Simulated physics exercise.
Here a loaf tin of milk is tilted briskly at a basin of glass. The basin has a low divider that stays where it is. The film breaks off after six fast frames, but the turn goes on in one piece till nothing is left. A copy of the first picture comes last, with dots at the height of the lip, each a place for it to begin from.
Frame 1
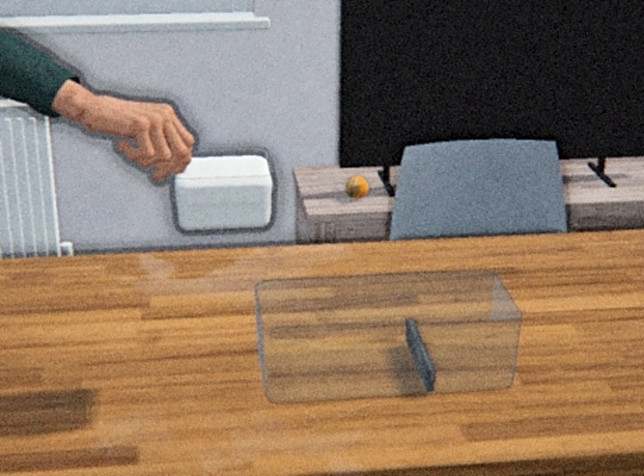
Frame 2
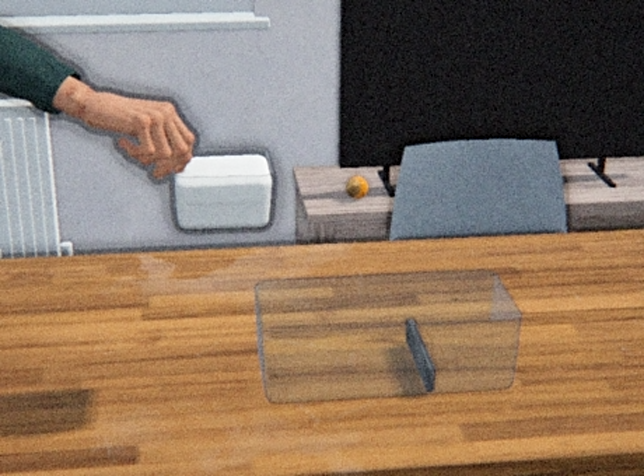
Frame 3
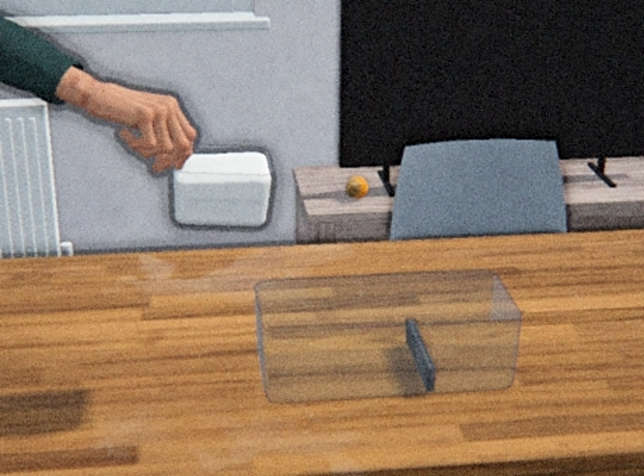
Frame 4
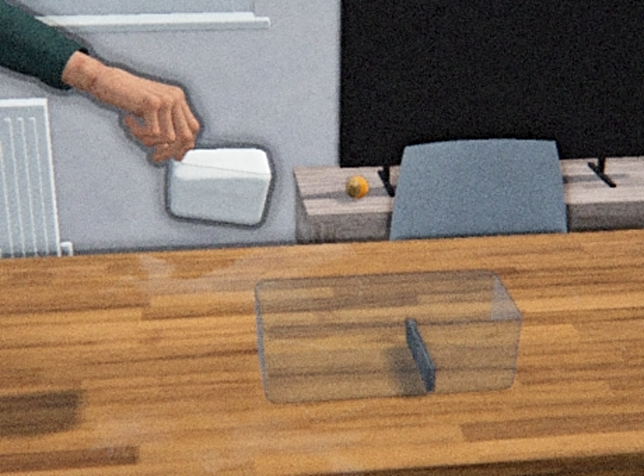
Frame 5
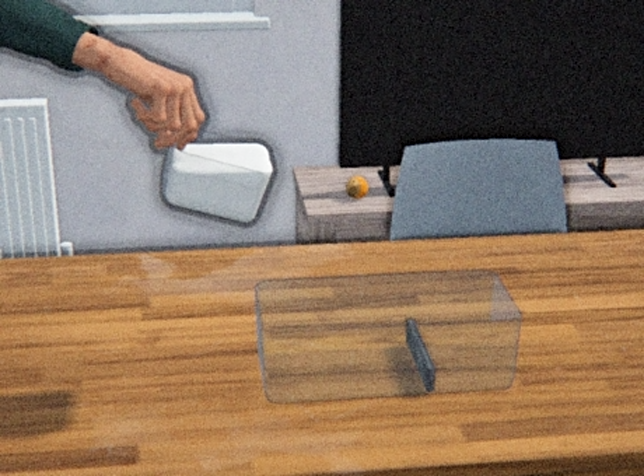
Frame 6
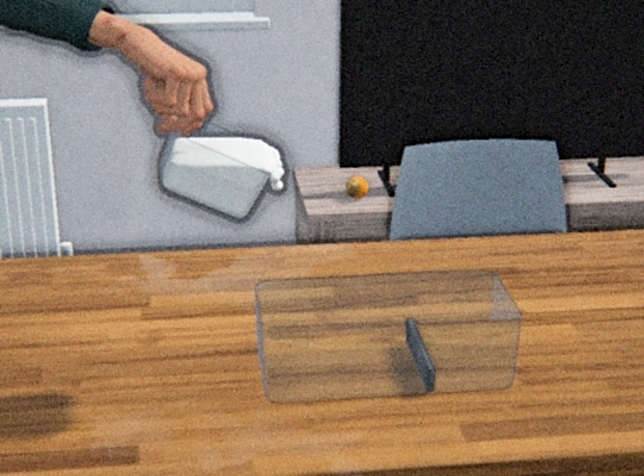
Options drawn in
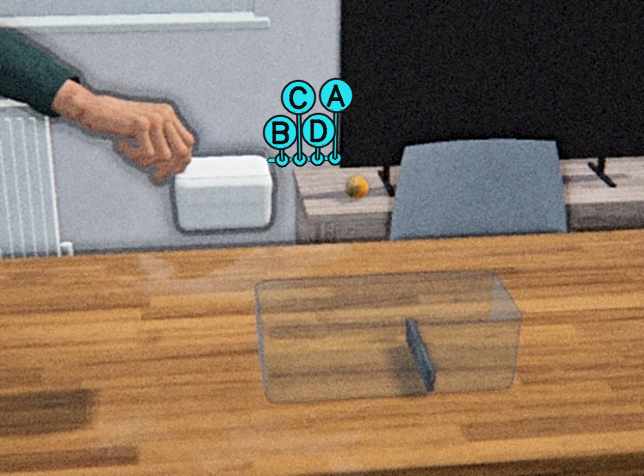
Hand tilting a white container of milk above a wooden table with a clear glass basin, milk starting over its right lip.
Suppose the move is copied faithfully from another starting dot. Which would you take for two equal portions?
Choose A.
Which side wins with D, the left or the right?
The left side.
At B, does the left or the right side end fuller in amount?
The left side.
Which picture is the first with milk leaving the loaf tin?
In picture 5.
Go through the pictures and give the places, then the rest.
In the first picture, upright, lip at (269, 160); basin from (265, 401) to (513, 385); top of the wall at (421, 343); nothing has left yet.
In the second picture, upright, lip at (269, 160); nothing has left yet.
In the third picture, tipped about 5°, lip at (269, 160); nothing has left yet.
In the fourth picture, tipped about 10°, lip at (269, 160); nothing has left yet.
In the fifth picture, tipped about 17°, lip at (269, 160); milk is over the lip, down to (269, 160).
In the sixth picture, tipped about 26°, lip at (269, 160); milk is over the lip, down to (274, 181).
On the marked copy, A at (335, 158); B at (282, 159); C at (299, 159); D at (317, 158).
With A, about 52 % ends left of the wall and 46 % right of it.
With B, about 86 % ends left of the wall and 12 % right of it.
With C, about 89 % ends left of the wall and 9 % right of it.
With D, about 84 % ends left of the wall and 13 % right of it.
